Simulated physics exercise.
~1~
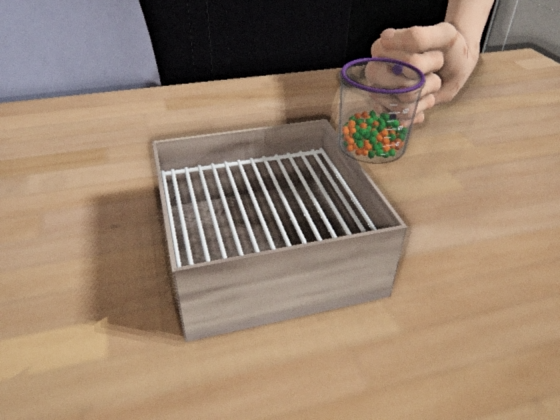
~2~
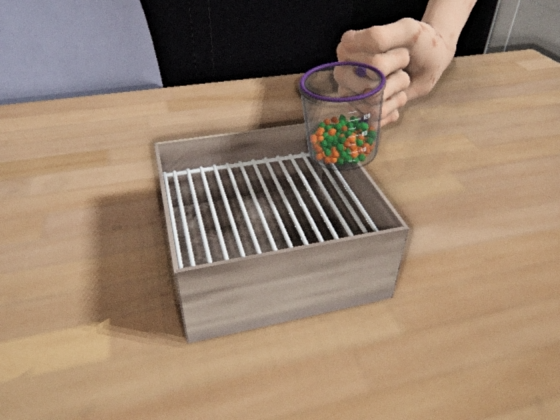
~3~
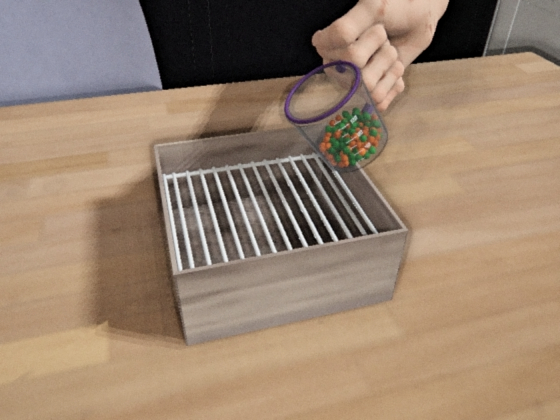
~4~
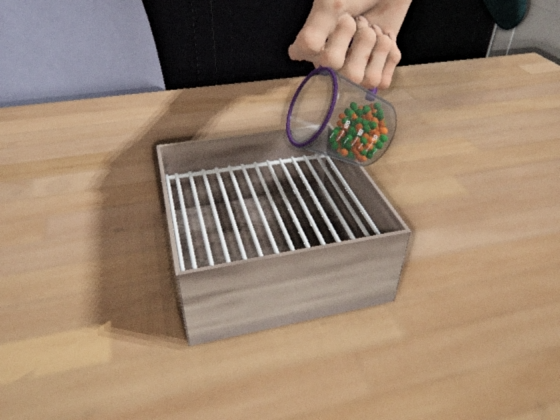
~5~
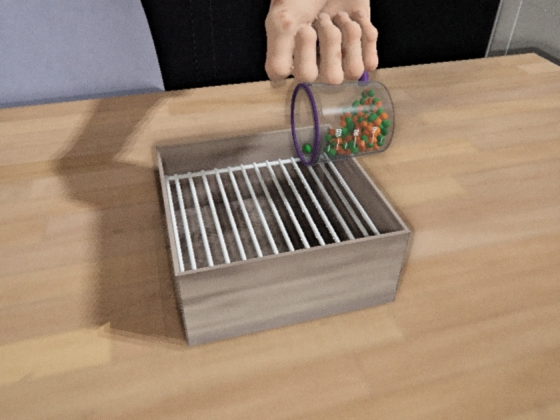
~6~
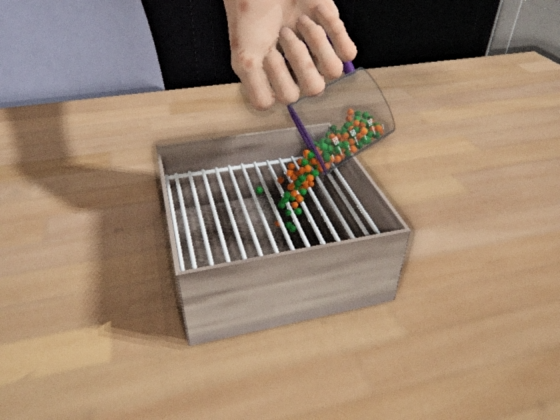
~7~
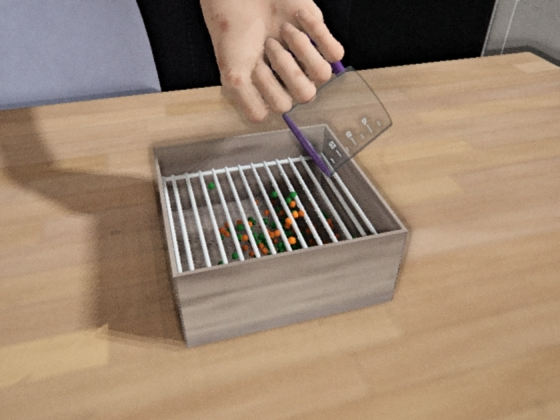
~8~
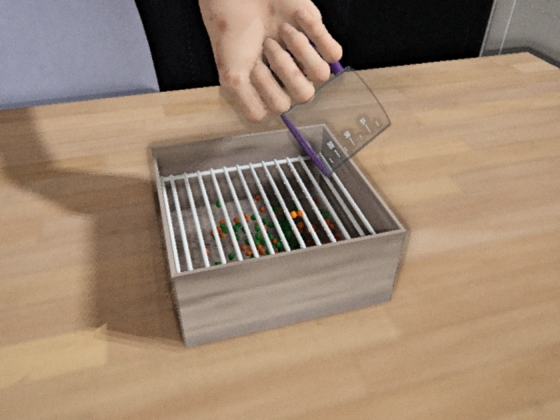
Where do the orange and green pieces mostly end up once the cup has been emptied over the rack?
Both colours end up below the rack, in the box, with just a stray few orange pieces left on the wires.
At the start, a hand holds a clear, purple-rimmed cup of small orange and green pieces beside a wooden box with a wire rack across it. The hand moves the cup left over the box's back right corner and begins to tip it. The cup goes onto its side with the pieces still inside, then tilts further until they spill out in a stream onto the wires. The pieces drop through the gaps as the cup empties. At the end, the green pieces and nearly all the orange ones lie beneath the rack, with a stray few orange ones on the wires.
